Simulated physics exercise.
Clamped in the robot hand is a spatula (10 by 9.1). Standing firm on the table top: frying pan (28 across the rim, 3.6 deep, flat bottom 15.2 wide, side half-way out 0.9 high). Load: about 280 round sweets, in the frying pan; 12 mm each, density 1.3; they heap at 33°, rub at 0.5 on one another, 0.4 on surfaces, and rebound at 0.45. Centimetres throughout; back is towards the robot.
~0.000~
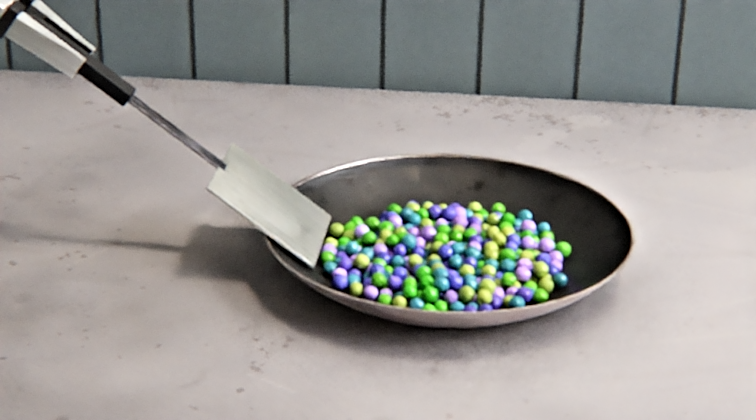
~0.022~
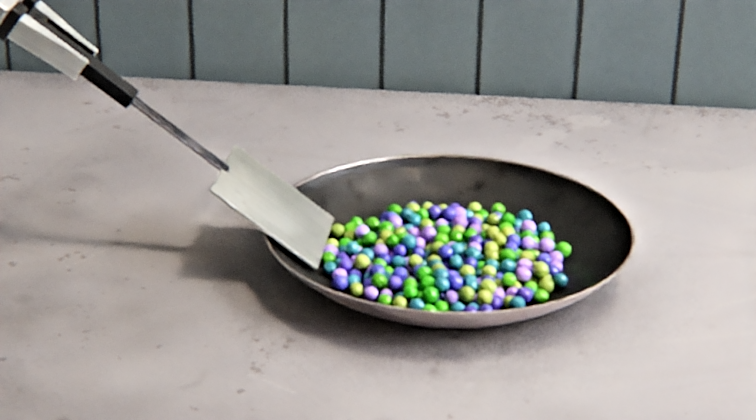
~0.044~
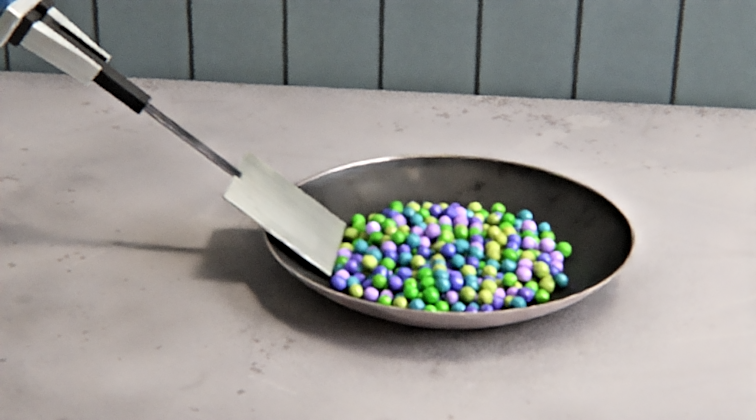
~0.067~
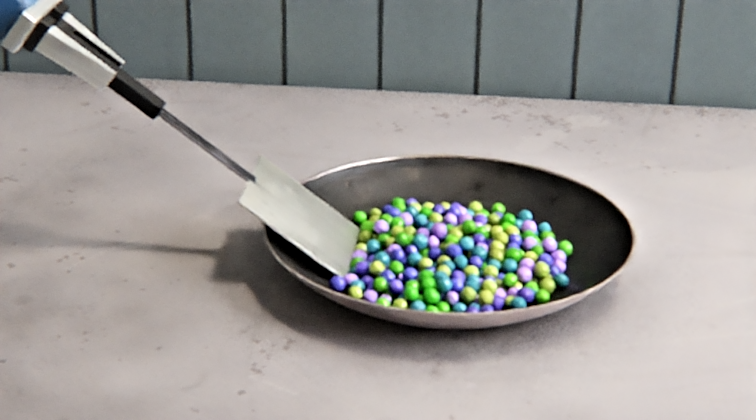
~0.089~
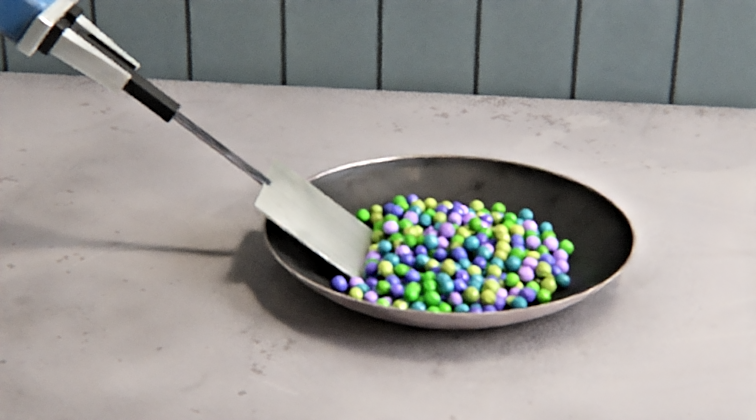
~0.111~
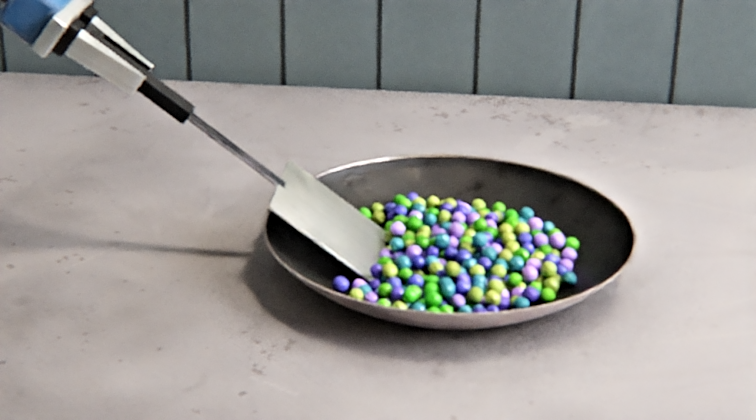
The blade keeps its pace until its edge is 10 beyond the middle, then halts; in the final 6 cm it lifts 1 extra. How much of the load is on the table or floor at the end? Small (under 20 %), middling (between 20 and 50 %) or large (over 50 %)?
Share on the table or floor: Small (under 20 %).
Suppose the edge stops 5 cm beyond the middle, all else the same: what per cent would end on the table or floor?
It would be near 0 per cent.
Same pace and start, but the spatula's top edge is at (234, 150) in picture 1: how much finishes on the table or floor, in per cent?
About 20 per cent.
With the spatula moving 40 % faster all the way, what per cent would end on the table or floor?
Then about 25 per cent.
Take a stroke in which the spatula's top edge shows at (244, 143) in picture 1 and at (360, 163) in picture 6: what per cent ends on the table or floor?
About 30 per cent.
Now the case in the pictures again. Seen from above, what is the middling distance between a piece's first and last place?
Roughly 4 cm.
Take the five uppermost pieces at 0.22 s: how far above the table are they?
Roughly 3 cm.
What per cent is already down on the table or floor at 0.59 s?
About 15 per cent.
By 0.22 s, sloping 37°, highest piece 4 above the table; 284 in the frying pan.
By 0.33 s, sloping 37°, highest piece 5 above the table; 284 in the frying pan.
By 0.59 s, sloping 37°, highest piece 5 above the table; 248 in the frying pan, 36 on the table or floor.
By 1.64 s, sloping 37°, highest piece 5 above the table; 248 in the frying pan, 36 on the table or floor.
Final count, 248 in the frying pan, 36 on the table or floor. That is 13 % on the table or floor.
